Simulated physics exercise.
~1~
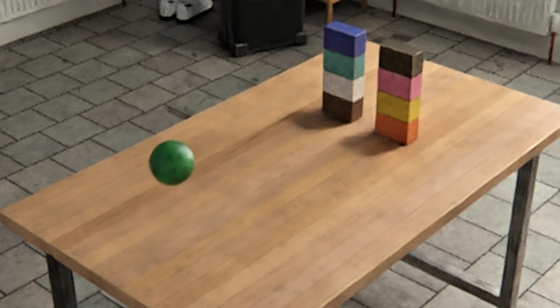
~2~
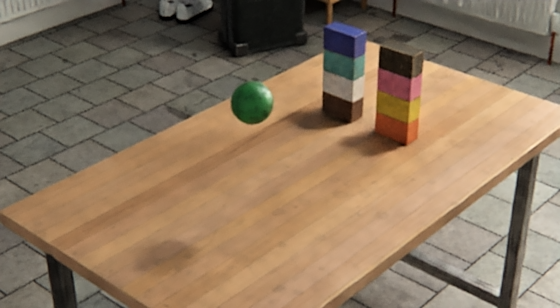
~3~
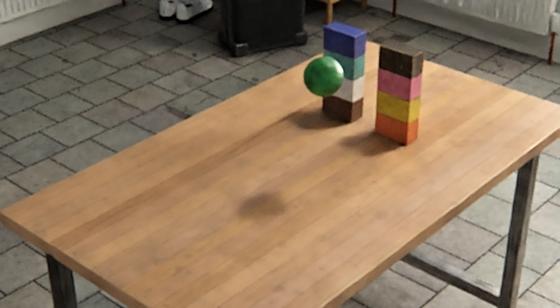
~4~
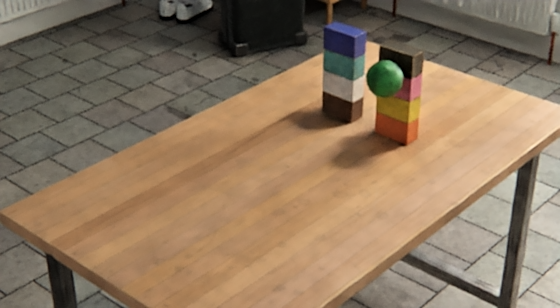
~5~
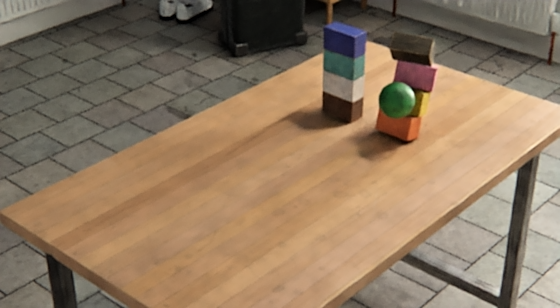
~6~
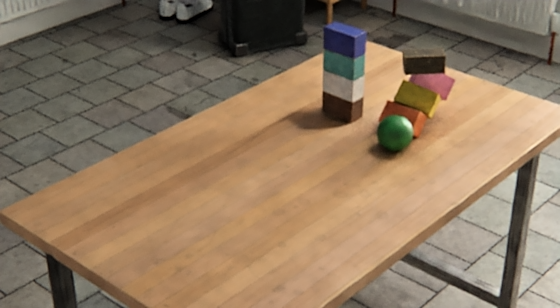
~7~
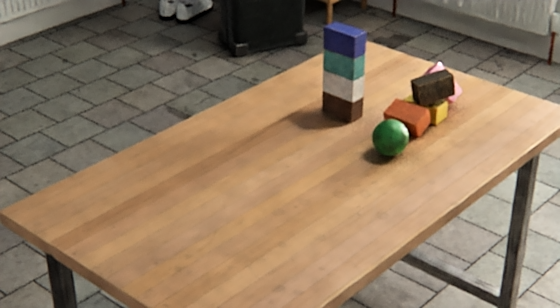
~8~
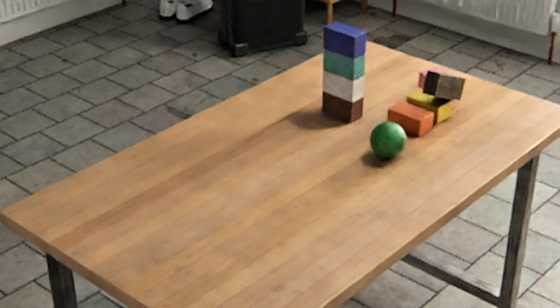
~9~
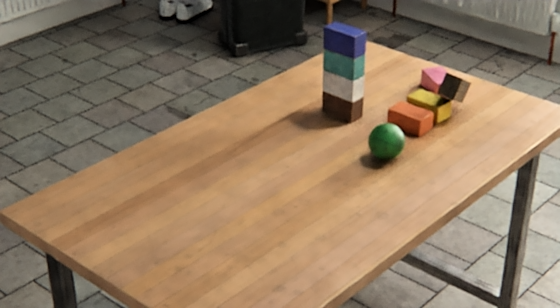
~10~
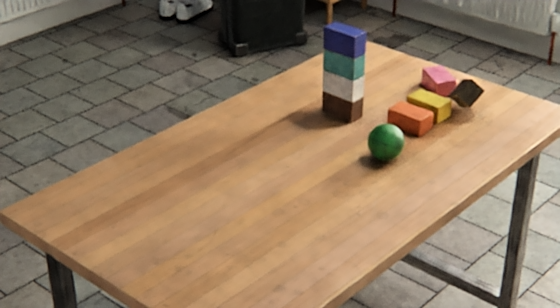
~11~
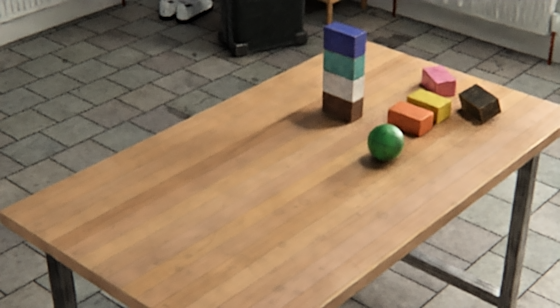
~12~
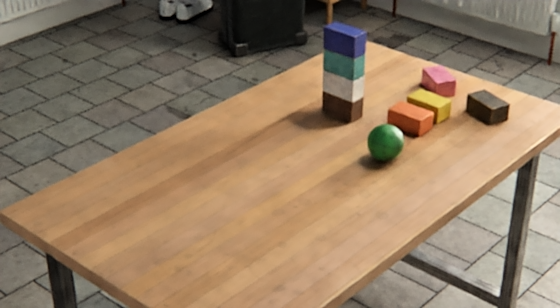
In the video, a green ball flies rightward over a wooden table past one stack of colored blocks and strikes a second stack, which topples away to the right; the ball settles beside the scattered orange, yellow, pink and black blocks while the other stack remains standing.
